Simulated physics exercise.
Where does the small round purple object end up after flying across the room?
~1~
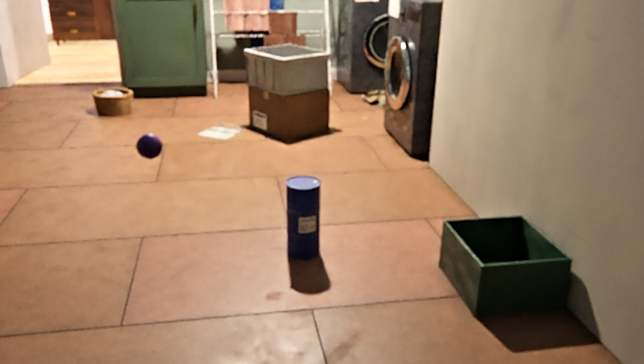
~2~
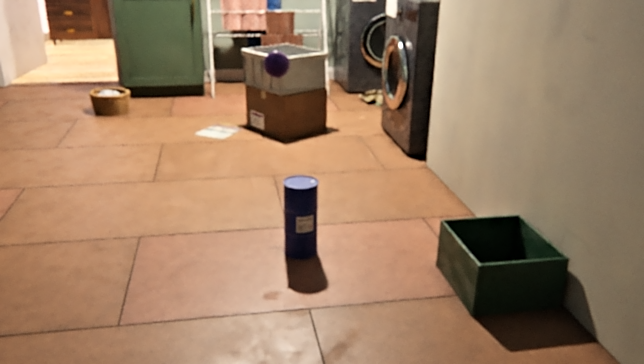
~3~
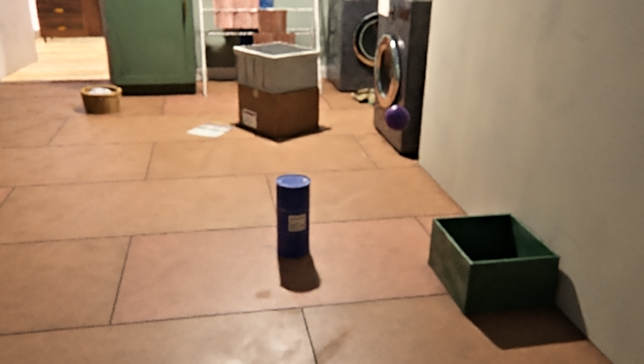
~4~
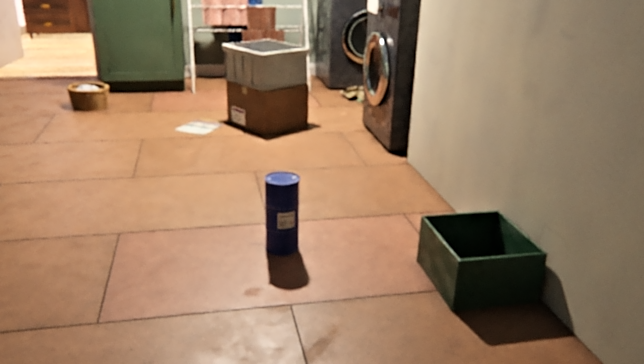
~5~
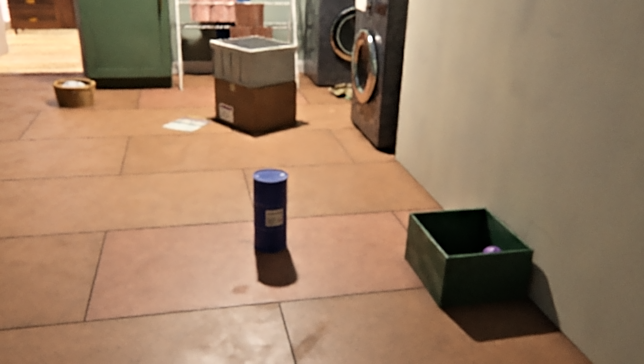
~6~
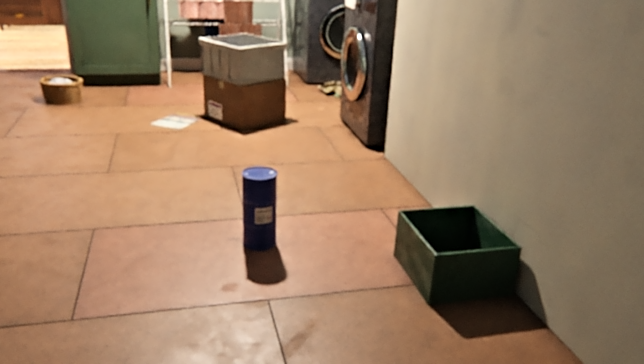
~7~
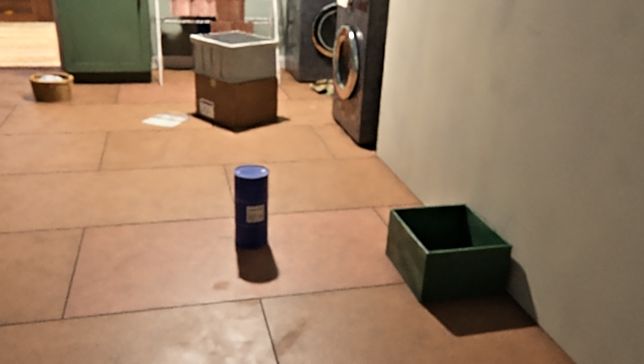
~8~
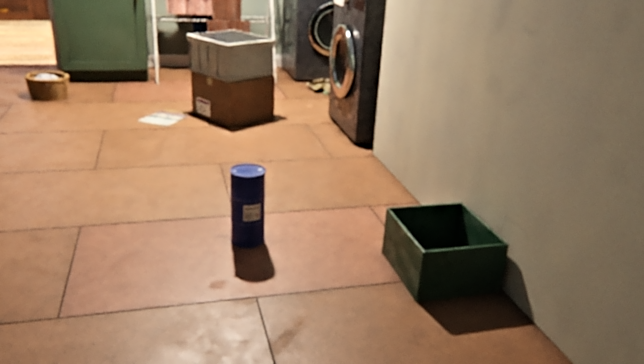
It ends up inside the open green box by the wall, where it briefly shows above the bottom and then stays out of sight.
